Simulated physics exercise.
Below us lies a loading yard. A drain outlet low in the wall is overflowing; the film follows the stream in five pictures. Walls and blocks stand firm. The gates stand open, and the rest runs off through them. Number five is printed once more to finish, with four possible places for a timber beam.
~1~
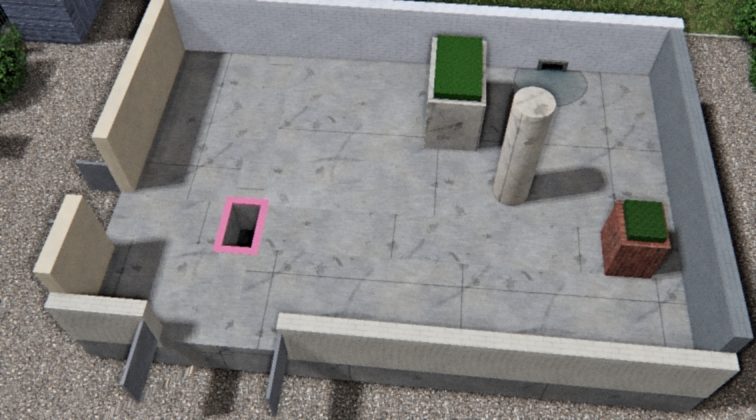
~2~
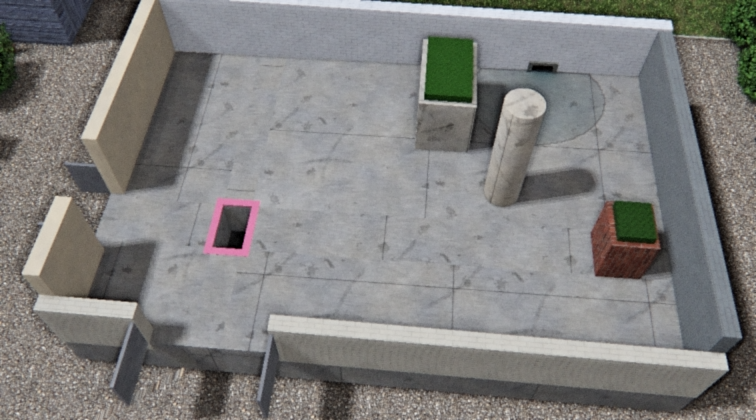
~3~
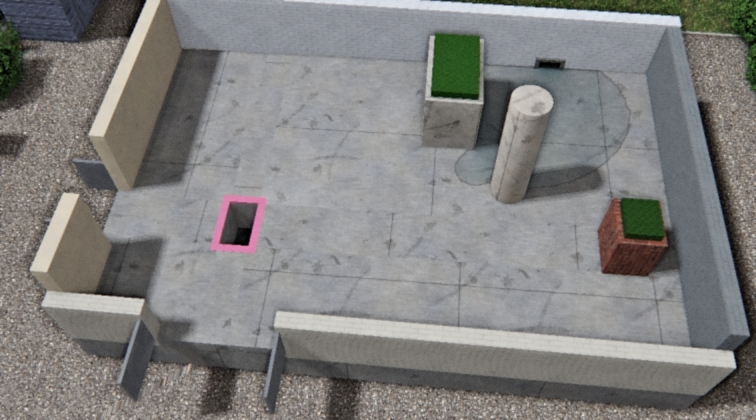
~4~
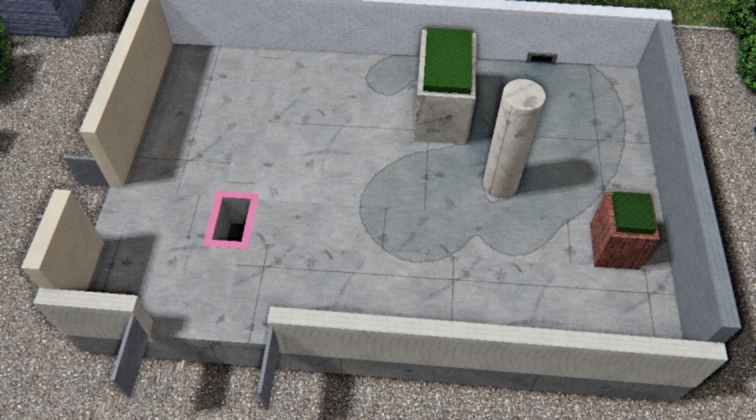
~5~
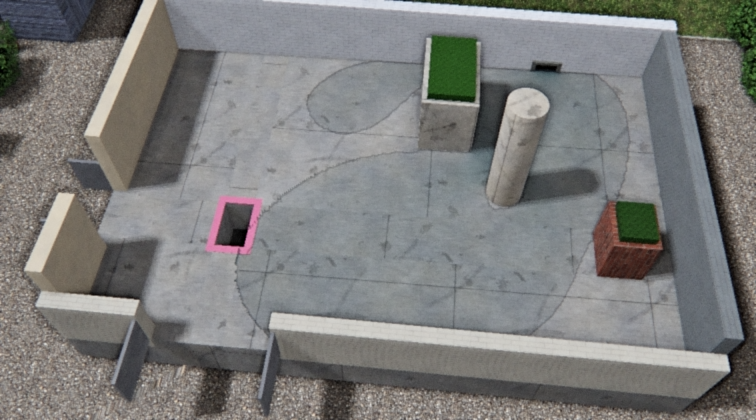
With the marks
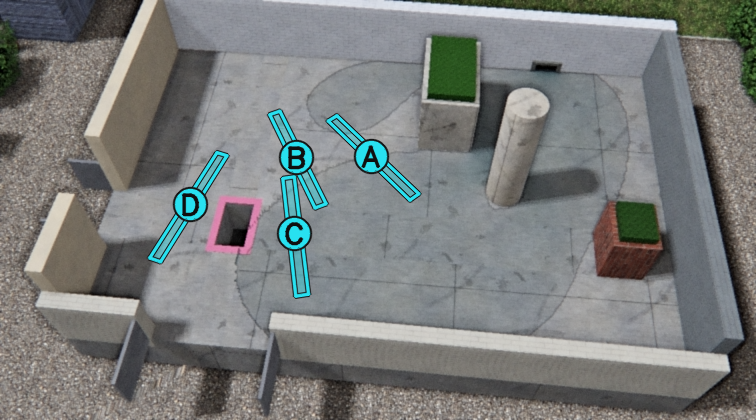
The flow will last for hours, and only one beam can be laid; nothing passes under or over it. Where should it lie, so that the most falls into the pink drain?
D is best.
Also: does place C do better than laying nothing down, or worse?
It is worse.
On the marked copy, A from (332, 118) to (414, 196); B from (274, 112) to (320, 205); C from (288, 177) to (302, 295); D from (155, 259) to (221, 154).
For place A, about 2 % of the stream goes into the pink drain, about 97 % out by the gates.
For place B, about 5 % of the stream goes into the pink drain, about 94 % out by the gates.
For place C, about 2 % of the stream goes into the pink drain, about 96 % out by the gates.
For place D, about 12 % of the stream goes into the pink drain, about 88 % out by the gates.
